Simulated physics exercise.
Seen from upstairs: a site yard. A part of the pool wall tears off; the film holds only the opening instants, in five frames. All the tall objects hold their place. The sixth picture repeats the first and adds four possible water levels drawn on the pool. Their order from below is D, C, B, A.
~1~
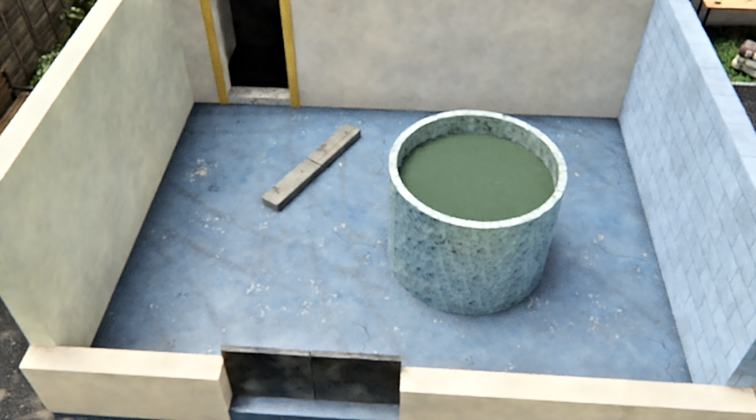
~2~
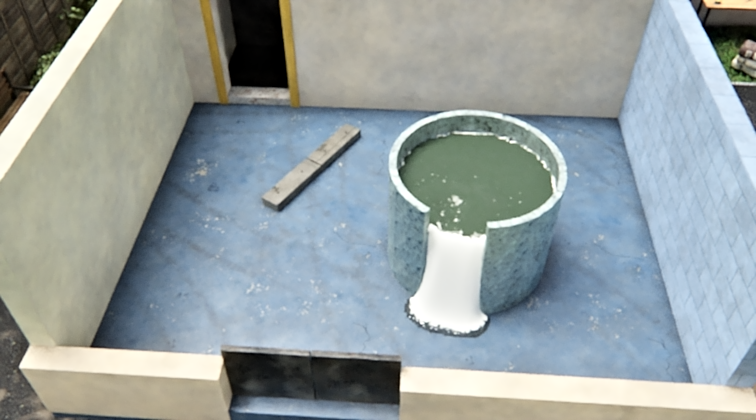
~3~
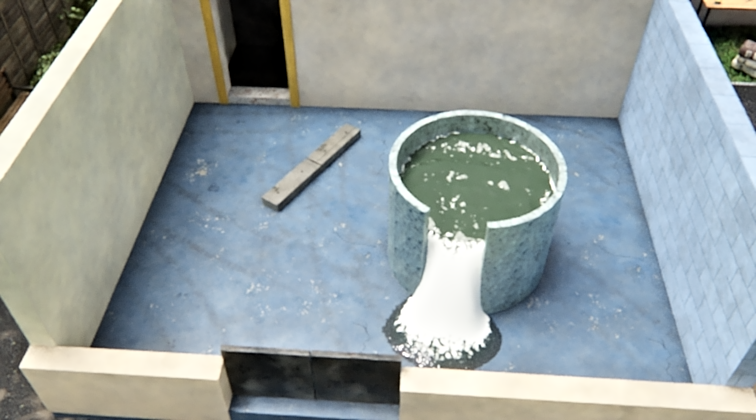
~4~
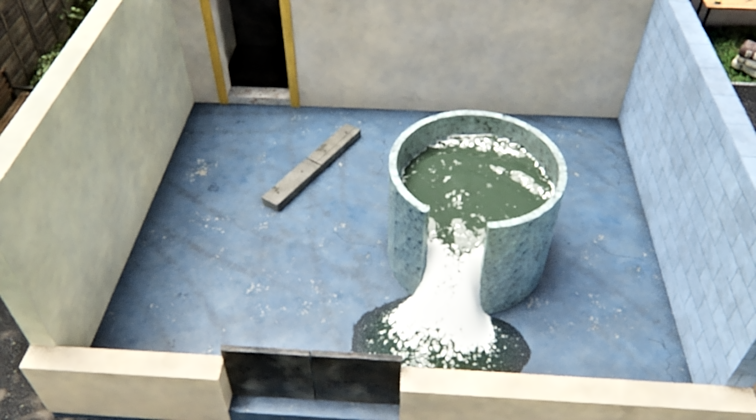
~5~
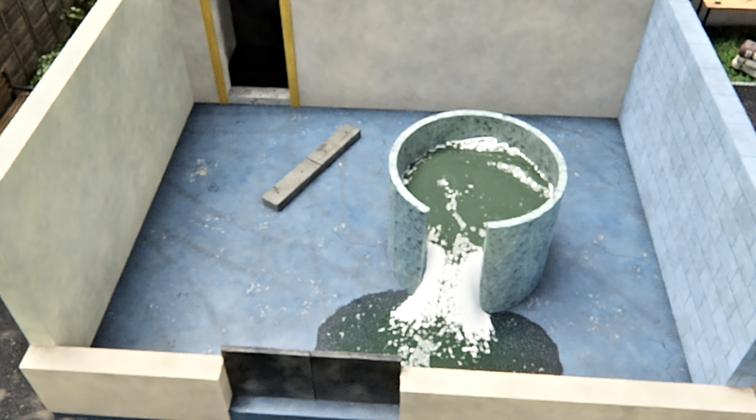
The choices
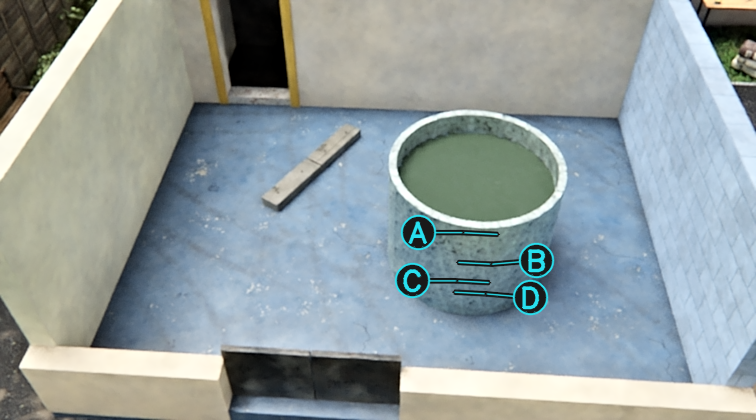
Green water rests in a round, pale greenish stone pool, then pours white and foaming through a gap in its near side and spreads in a dark, widening patch across the ground. The still, high view looks down into a walled yard with a blue floor. A grey beam lies left of the pool, a yellow-framed doorway stands behind, and a dark gate sits shut in the low front wall.
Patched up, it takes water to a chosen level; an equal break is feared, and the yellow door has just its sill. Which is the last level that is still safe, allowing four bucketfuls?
B is the one.
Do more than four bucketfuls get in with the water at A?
Yes.
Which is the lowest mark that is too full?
A.
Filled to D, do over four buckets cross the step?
No, not at all.
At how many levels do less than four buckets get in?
Three of the four.
On the marked copy, A at (479, 233); B at (475, 263); C at (472, 281); D at (470, 293); from the bottom up D, C, B, A.
For mark A, about 9 bucketfuls get in.
For mark B, a splash gets over, under a bucket.
For mark C, nothing gets over.
For mark D, nothing gets over.
